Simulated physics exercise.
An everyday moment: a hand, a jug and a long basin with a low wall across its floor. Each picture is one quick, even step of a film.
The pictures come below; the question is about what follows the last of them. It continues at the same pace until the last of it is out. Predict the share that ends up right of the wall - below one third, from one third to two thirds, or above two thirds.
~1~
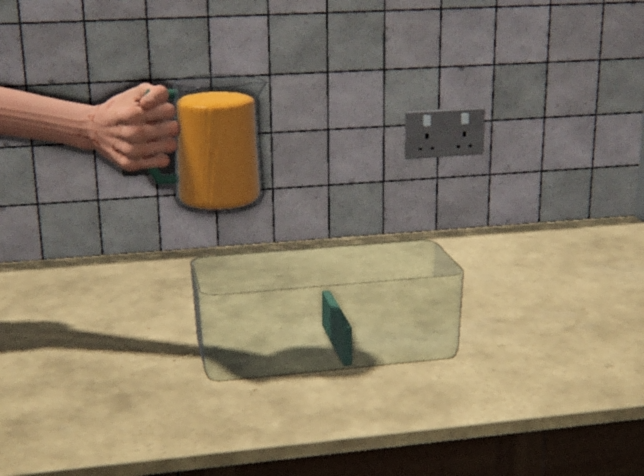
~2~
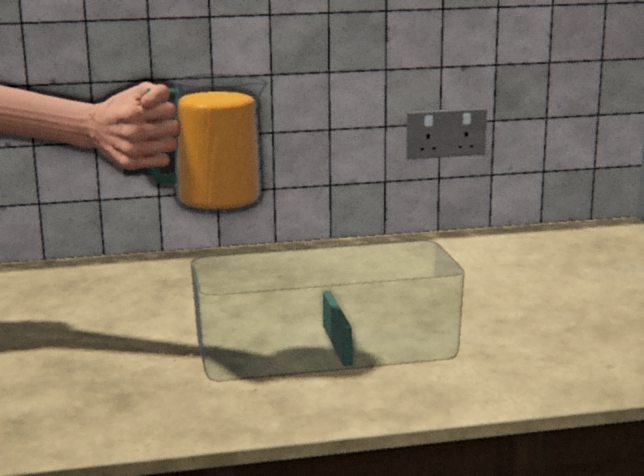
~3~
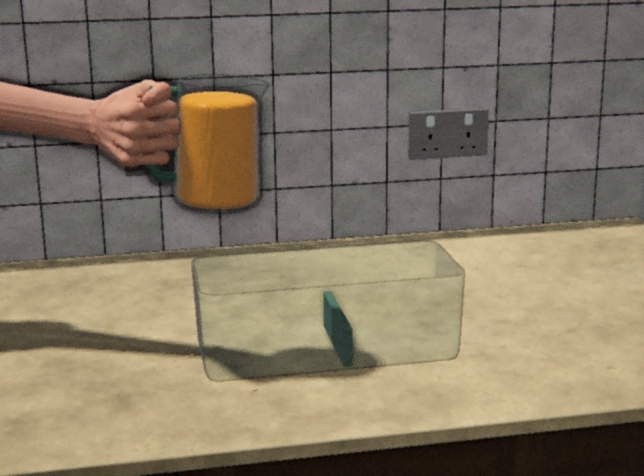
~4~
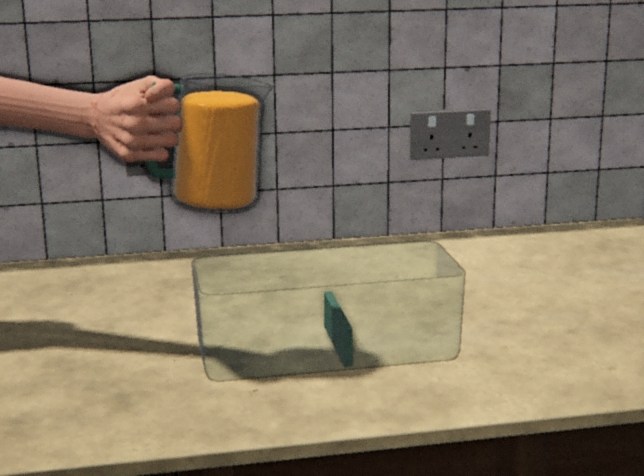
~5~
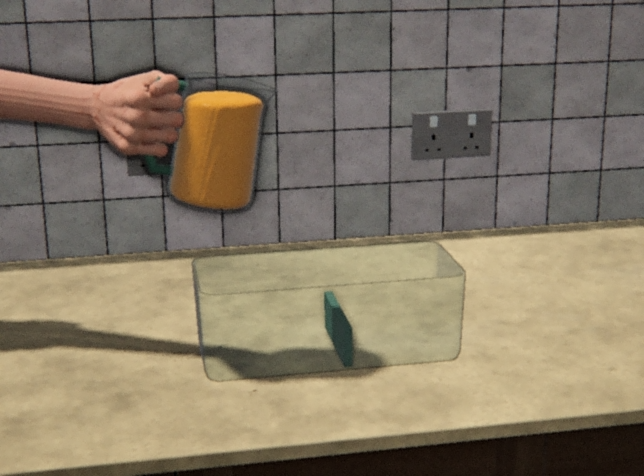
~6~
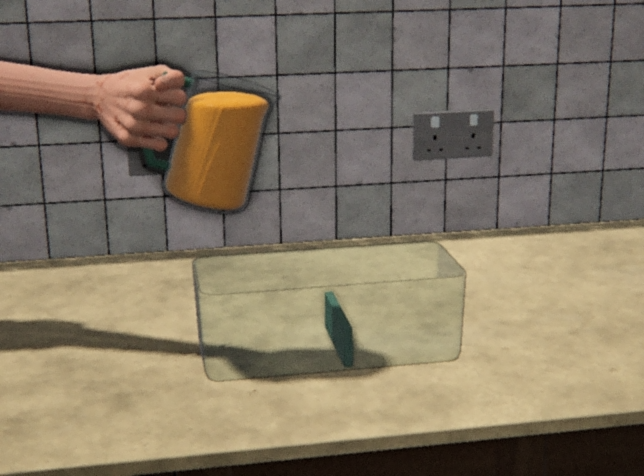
Seems the share right of the wall goes past two thirds.
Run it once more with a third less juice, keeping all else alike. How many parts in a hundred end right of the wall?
That works out to some 70 %.
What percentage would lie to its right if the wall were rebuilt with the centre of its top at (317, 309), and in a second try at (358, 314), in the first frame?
Try 1: Some 95 %; try 2: 35 %.
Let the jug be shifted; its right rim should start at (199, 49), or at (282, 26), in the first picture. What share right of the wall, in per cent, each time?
Try one: 5 %; try two: 95 %.
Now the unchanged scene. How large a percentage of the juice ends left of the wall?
About 15 per cent.
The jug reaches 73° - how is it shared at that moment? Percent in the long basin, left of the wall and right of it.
The left part 0 per cent, the right part 0.
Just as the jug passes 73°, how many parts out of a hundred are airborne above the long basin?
Some 10 per cent, I'd say.
A moment on, the jug is tipped part way and 86 per cent is still to pour, 0 is left of the wall and 1 right of it.
Next, the jug is tipped right over and 43 per cent is still to pour, 1 is left of the wall and 32 right of it.
Then the jug is tipped right over and 10 per cent is still to pour, 6 is left of the wall and 75 right of it.
Later the jug is tipped right over and 1 per cent is still to pour, 13 is left of the wall and 83 right of it.
In the end 16 per cent lies left of the wall, 83 right of it and 1 outside.
